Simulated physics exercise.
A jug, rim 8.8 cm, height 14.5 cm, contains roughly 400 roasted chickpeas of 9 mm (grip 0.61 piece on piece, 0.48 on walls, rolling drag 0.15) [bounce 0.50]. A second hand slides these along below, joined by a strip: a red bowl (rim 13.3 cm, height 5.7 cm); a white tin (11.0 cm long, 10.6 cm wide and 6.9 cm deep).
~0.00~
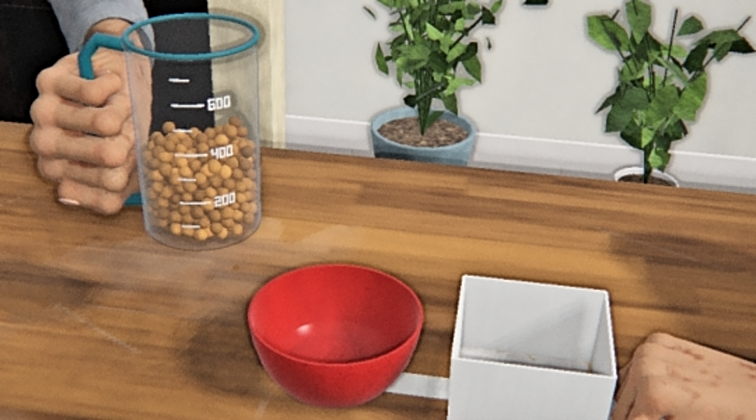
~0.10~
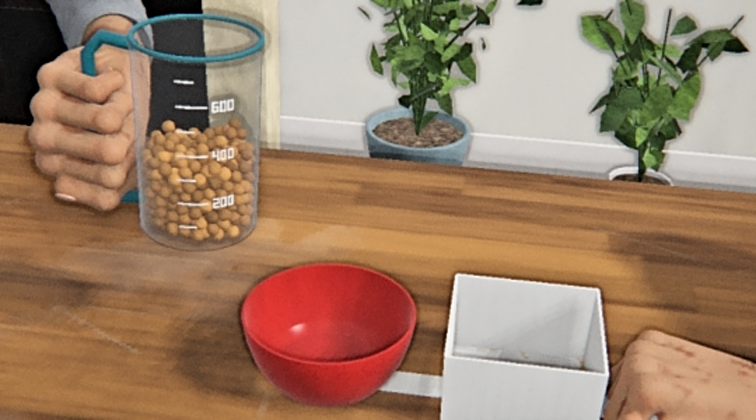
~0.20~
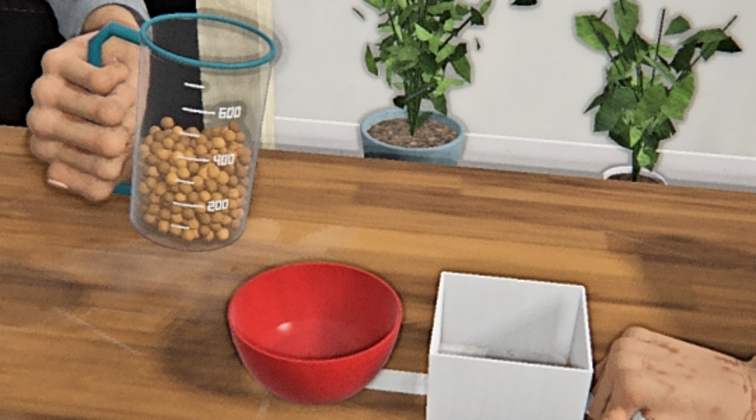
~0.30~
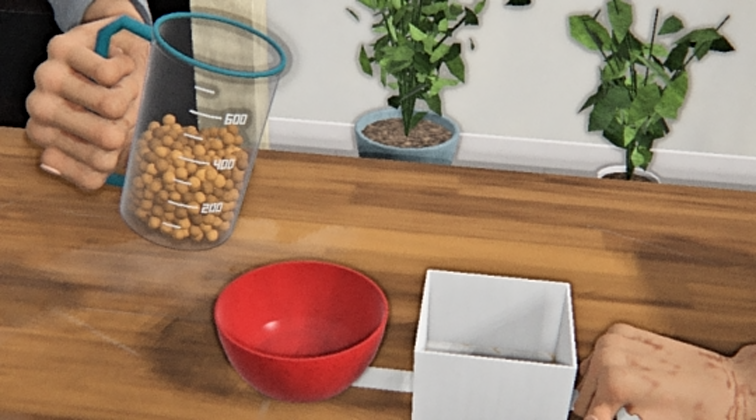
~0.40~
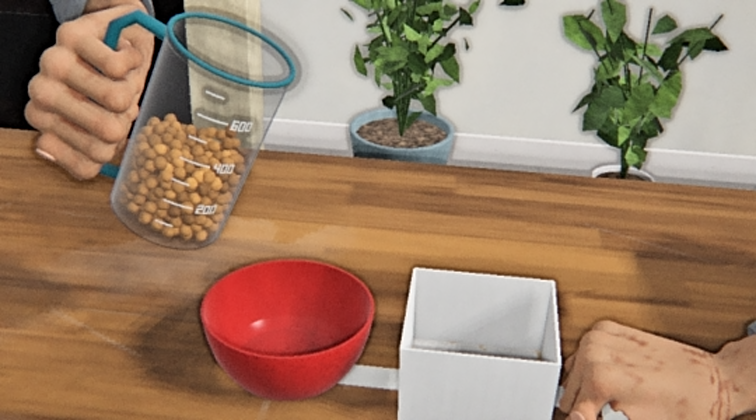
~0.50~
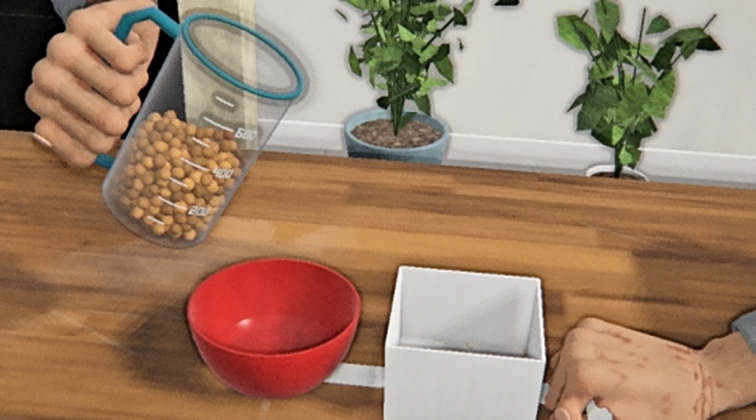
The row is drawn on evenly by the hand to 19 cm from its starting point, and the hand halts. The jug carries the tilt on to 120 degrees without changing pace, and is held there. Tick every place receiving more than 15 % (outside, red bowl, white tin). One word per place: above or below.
Outside everything: Below. Red bowl: Below. White tin: Above.
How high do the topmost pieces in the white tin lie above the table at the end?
Measured height, approx. 5.5 cm.
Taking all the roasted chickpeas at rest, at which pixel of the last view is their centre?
(312, 348).
After 1.01 s, tilt 64 degrees; jug 100 %; middle of all pieces on or above the table near (156, 156).
Then, at 1.43 s, tilt 92 degrees; jug 100 %; middle of all pieces on or above the table near (153, 141).
After 1.82 s, tilt 118 degrees; white tin 5 %, jug 90 %, in the air 5 %; middle of all pieces on or above the table near (196, 165).
After 2.20 s, tilt 120 degrees; white tin 80 %, jug 20 %, in the air 5 %; middle of all pieces on or above the table near (299, 313).
In the end, at 3.0 s, white tin 100 %, outside 0 %, jug 0 %, red bowl 0 %.
